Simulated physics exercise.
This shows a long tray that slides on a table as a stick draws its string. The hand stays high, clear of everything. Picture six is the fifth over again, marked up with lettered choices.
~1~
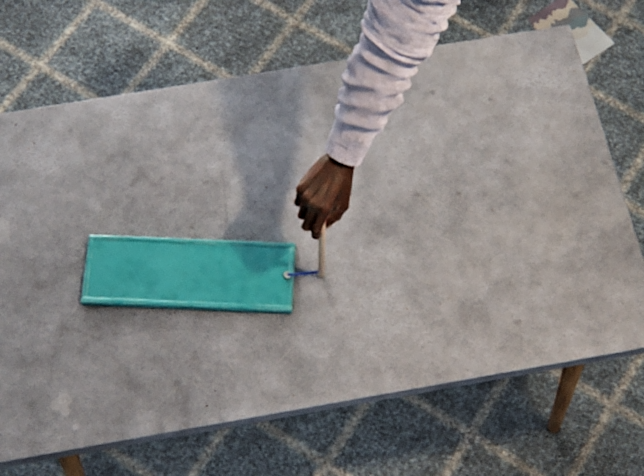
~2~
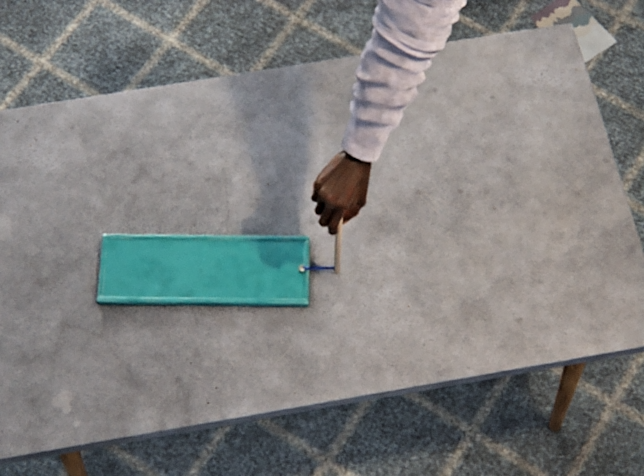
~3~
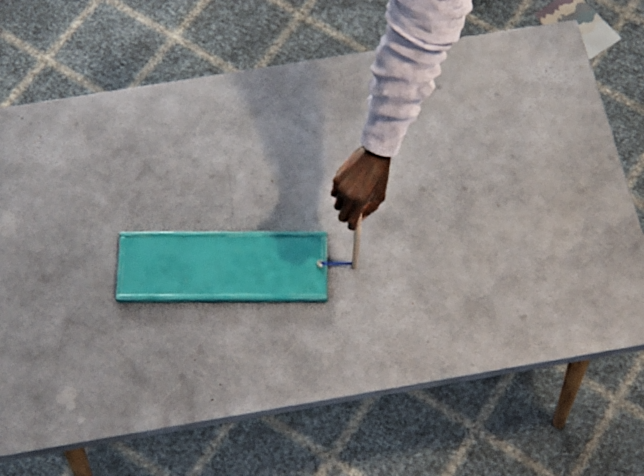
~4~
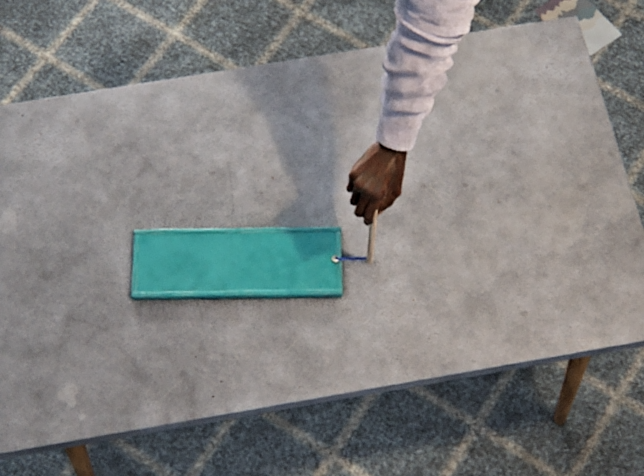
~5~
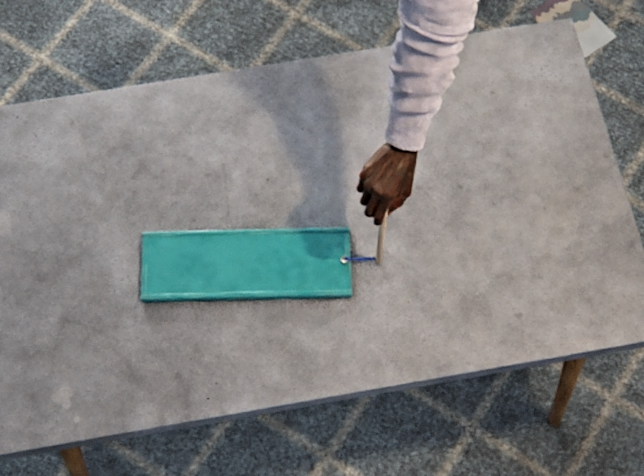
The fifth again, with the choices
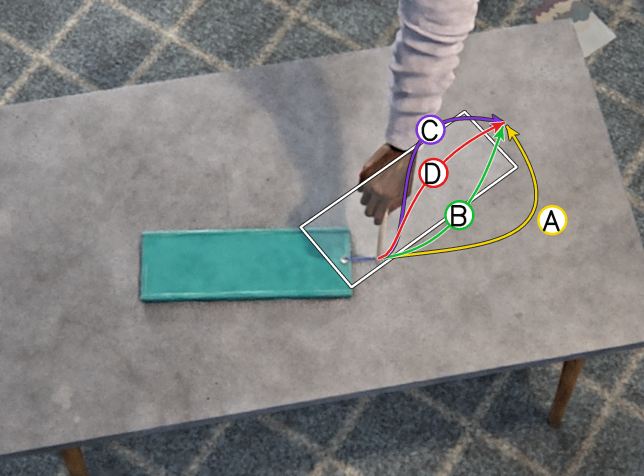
On a grey tabletop, a hand holding a thin stick draws a long turquoise tray by its string slowly to the right.
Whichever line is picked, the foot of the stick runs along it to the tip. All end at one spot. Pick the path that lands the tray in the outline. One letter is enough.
Pull along B.
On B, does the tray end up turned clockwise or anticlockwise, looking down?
It turns anticlockwise.
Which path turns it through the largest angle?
Path A.
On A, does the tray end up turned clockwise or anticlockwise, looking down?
On that path, anticlockwise.
On the copy, A from (379, 258) via (512, 233) to (507, 126); B from (379, 258) via (464, 210) to (503, 127); C from (379, 258) via (412, 159) to (504, 123); D from (379, 258) via (429, 179) to (504, 123); the outline at (410, 197).
On B. First, foot of the stick (445, 230), middle of the tray (317, 253).
Then, foot of the stick (485, 175), middle of the tray (372, 229).
Finally, foot of the stick (504, 124), middle of the tray (411, 197); it lies in the outline.
By contrast, A leaves its middle at (431, 212); C leaves its middle at (393, 174); D leaves its middle at (399, 184).
